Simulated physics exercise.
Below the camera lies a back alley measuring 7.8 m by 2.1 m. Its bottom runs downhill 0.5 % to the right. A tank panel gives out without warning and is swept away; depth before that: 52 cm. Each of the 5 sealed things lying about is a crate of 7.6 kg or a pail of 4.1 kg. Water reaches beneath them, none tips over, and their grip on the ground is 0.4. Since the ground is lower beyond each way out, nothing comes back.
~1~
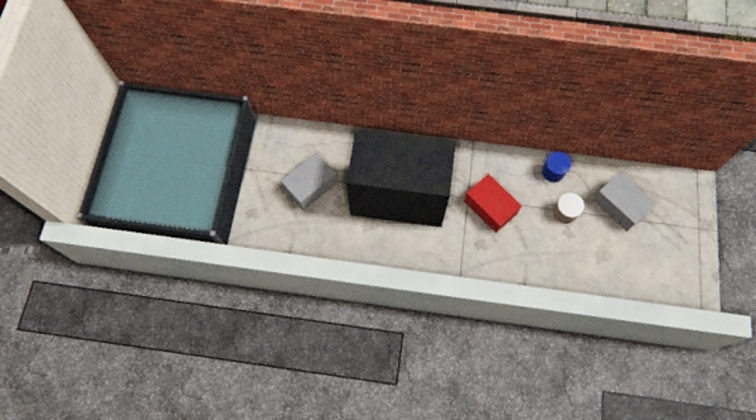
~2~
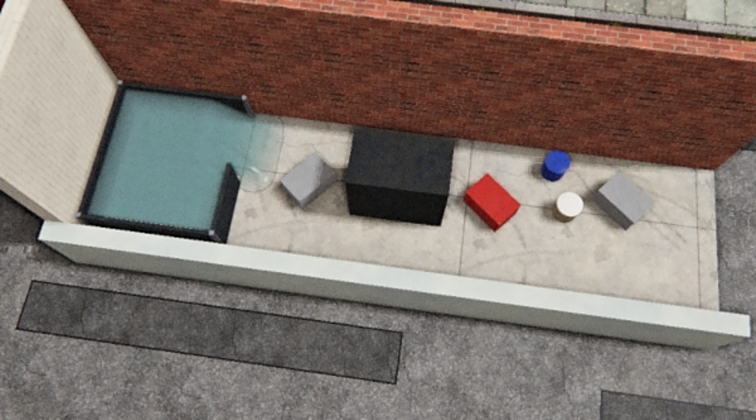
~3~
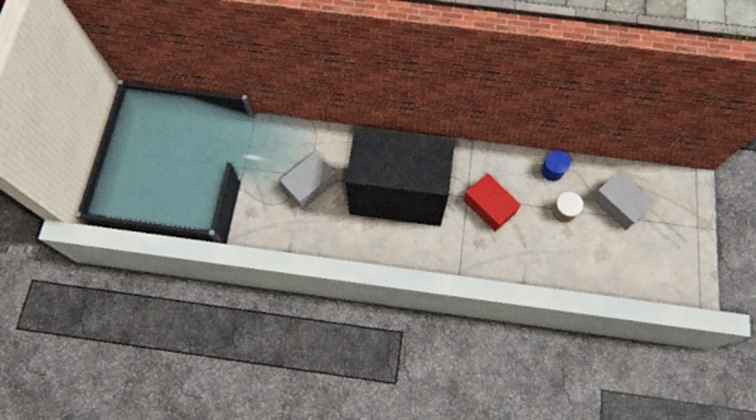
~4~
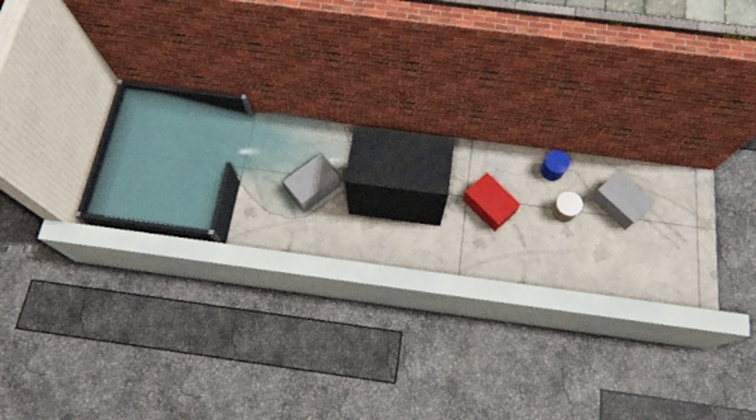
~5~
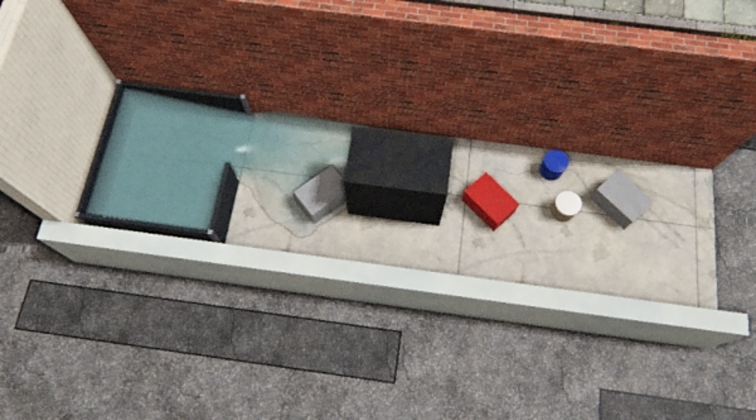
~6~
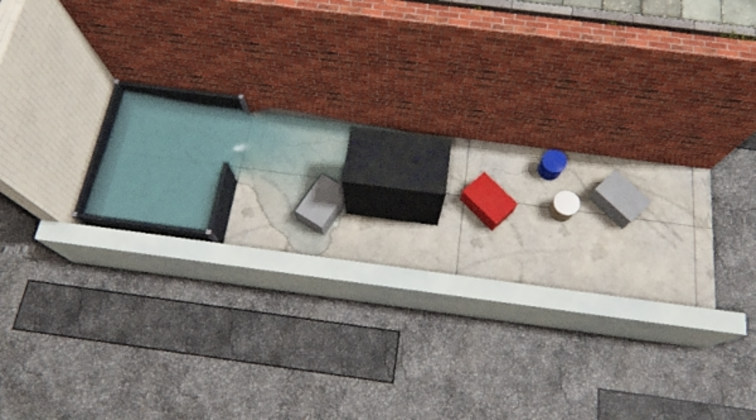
Water poured through a gap that opened in the side of a tank in a walled alley, spreading right and nudging the nearest gray box toward the large black block, while the other objects stayed put.
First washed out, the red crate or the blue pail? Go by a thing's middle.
The blue one goes first.
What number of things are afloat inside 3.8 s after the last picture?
3.
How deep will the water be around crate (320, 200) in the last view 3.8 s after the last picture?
Around 4 centimetres.
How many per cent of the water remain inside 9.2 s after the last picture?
Around 50 % of the water.
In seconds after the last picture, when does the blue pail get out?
It should be at around 2.0 seconds.
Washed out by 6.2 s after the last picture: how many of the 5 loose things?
That makes 4 by then.
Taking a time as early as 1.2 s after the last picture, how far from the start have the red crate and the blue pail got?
About 10 and 80 cm by then.
Then, 1.2 s after the last picture the red crate is near (496, 207), 0.1 m from its start, aground; the blue pail is near (616, 170), 0.8 m from its start, afloat; 0 of 5 are out; 2 afloat.
Then, 3.8 s after the last picture the red crate is near (633, 270), 1.9 m from its start, afloat; the blue pail has gone out (1.9 s after the last picture); 2 of 5 are out; 3 afloat.
Then, 6.2 s after the last picture the red crate has gone out (4.9 s after the last picture); the blue pail has gone out (1.9 s after the last picture); 4 of 5 are out; 1 afloat.
Then, 9.2 s after the last picture the red crate has gone out (4.9 s after the last picture); the blue pail has gone out (1.9 s after the last picture); 5 of 5 are out; 0 afloat.
